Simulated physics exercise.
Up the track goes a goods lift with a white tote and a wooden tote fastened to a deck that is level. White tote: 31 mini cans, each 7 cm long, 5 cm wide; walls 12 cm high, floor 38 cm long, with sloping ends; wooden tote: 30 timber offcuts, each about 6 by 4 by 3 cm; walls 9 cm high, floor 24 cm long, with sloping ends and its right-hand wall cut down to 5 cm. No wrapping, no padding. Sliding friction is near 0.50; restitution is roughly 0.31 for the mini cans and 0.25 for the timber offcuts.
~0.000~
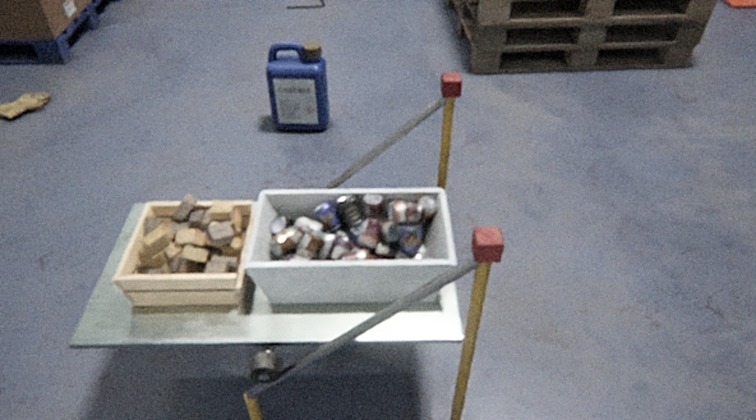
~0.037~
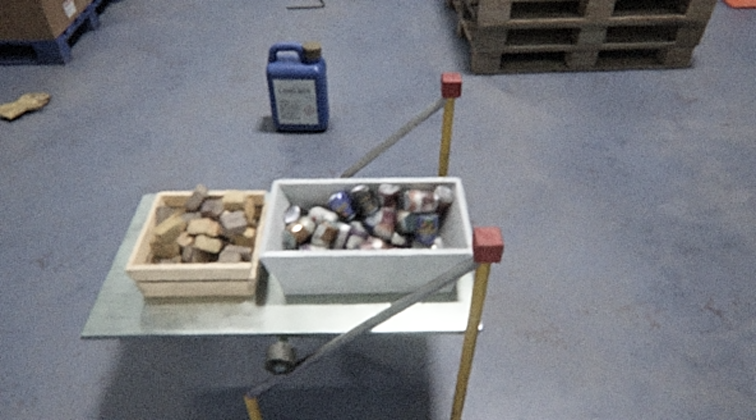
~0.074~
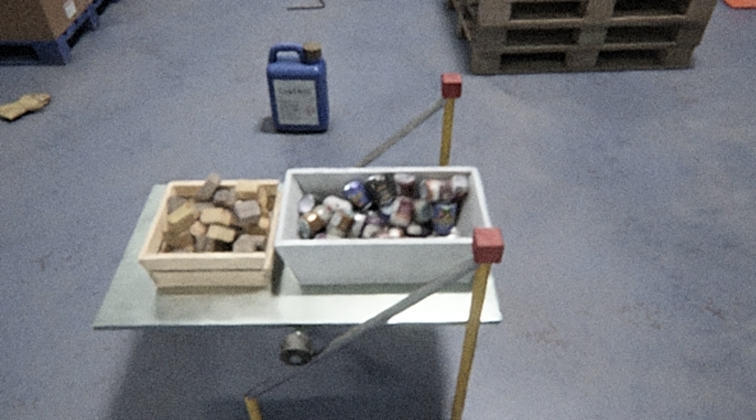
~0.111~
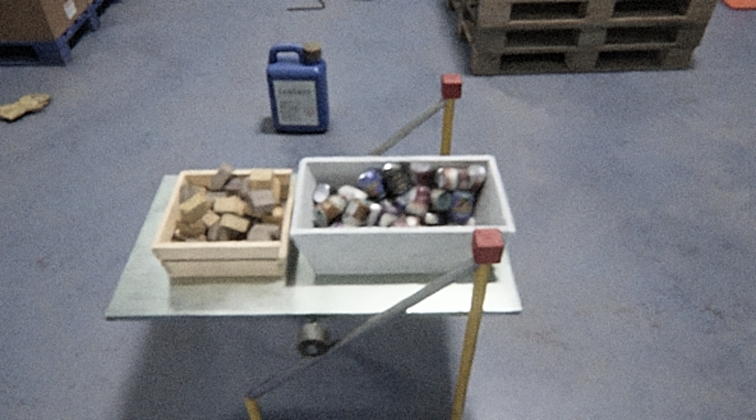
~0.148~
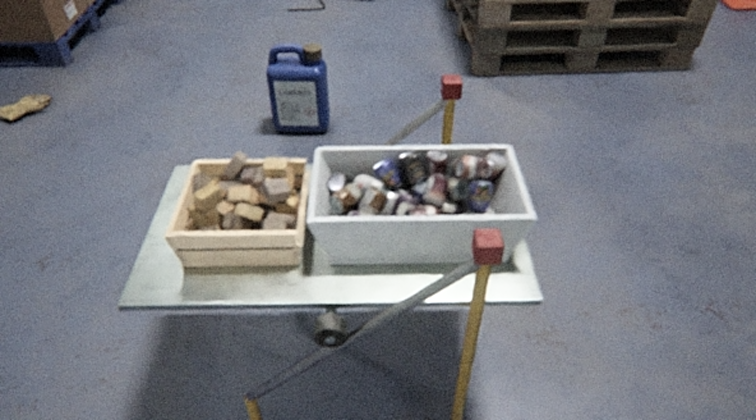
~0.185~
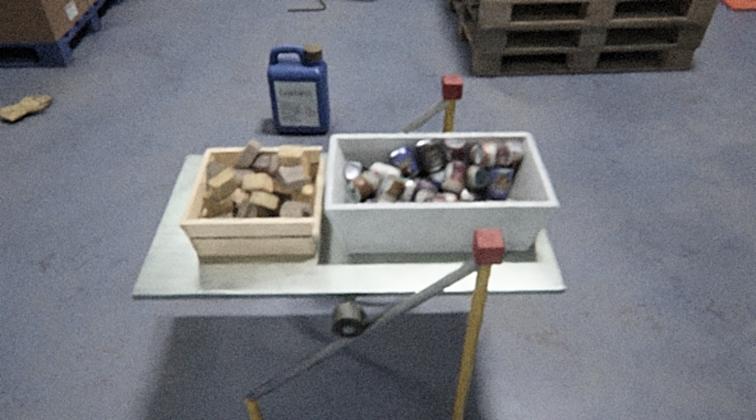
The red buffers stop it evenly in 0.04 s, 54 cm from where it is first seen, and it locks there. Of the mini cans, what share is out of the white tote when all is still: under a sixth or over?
It sheds less than a sixth of them.
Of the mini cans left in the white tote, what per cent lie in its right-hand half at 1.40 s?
Some 60 per cent.
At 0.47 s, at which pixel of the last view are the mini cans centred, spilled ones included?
Near (556, 106).
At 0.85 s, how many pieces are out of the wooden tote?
Out by then, roughly: Wooden tote 4.
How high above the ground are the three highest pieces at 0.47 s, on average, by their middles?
Roughly 94 cm.
After 0.35 s, it meets the buffers.
After 0.47 s, 0 of 31 out of the white tote and 1 of 30 out of the wooden tote.
After 0.63 s, 1 of 31 out of the white tote and 4 of 30 out of the wooden tote.
After 0.85 s, 1 of 31 out of the white tote and 4 of 30 out of the wooden tote.
When it is over (at 1.40 s), 1 of 31 out of the white tote and 4 of 30 out of the wooden tote. Asked share, 1 of 31, 3 per cent.
